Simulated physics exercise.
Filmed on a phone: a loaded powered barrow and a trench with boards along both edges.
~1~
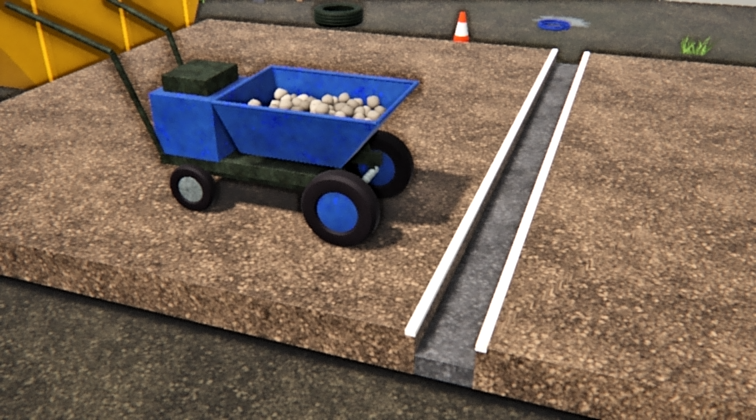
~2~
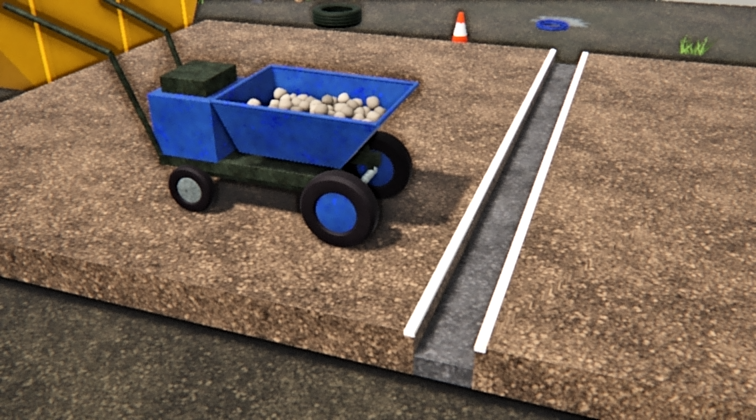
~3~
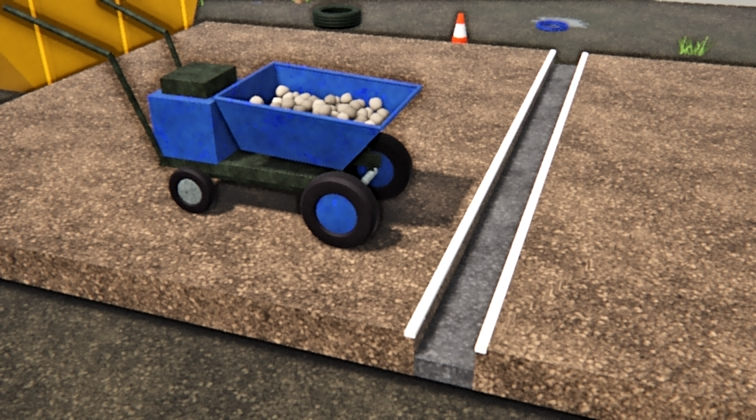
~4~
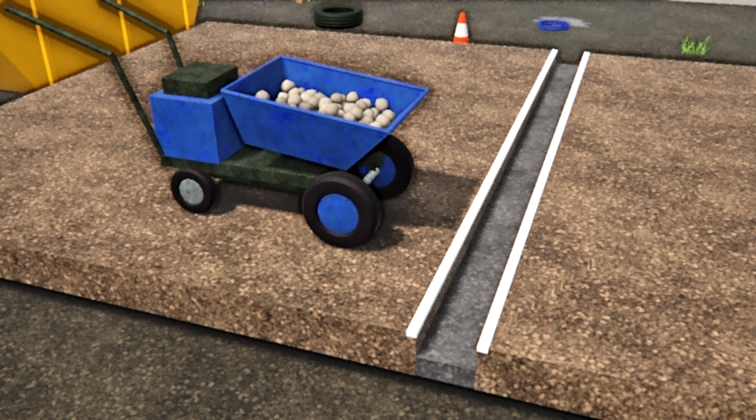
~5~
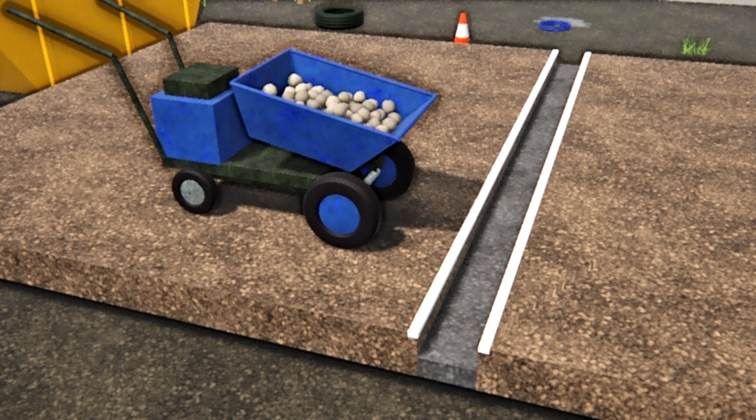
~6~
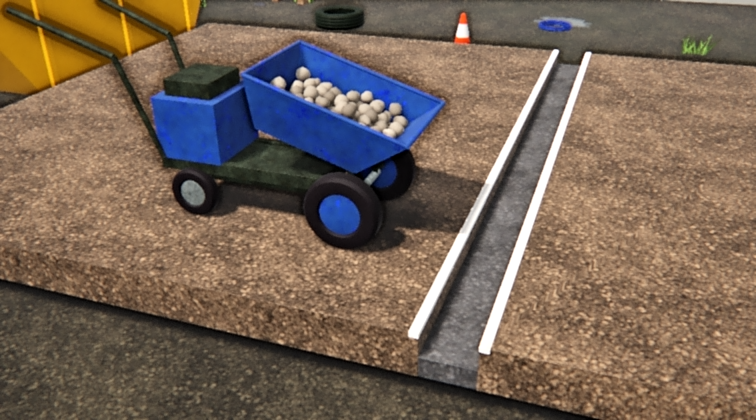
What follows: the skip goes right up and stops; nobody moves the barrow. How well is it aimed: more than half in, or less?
Between the edges lies more than half of the load.
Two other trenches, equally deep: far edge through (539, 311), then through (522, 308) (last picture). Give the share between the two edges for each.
About 90 and 80 per cent.
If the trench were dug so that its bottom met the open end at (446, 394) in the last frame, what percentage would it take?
Close to 90 per cent.
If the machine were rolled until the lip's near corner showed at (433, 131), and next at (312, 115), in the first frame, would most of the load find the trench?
First under half, then under half.
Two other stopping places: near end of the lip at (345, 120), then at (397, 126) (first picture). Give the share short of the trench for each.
First some 20, then 0 per cent.
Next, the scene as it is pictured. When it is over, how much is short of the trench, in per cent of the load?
Near 5 %.
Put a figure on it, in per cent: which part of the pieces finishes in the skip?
Near 20 %.
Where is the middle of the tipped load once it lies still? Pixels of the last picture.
At about (491, 246).
Soon after the last picture, skip tipped steeply; all in the skip.
A little later, skip tipped right over; about two thirds in the skip; a stray few short of the trench; about a quarter in or heaped over the trench.
Later still, skip tipped right over; about a quarter in the skip; a stray few short of the trench; about two thirds in or heaped over the trench; a small part beyond it.
At rest, skip tipped right over; about a quarter in the skip; a small part short of the trench; about two thirds in or heaped over the trench; a small part beyond it.
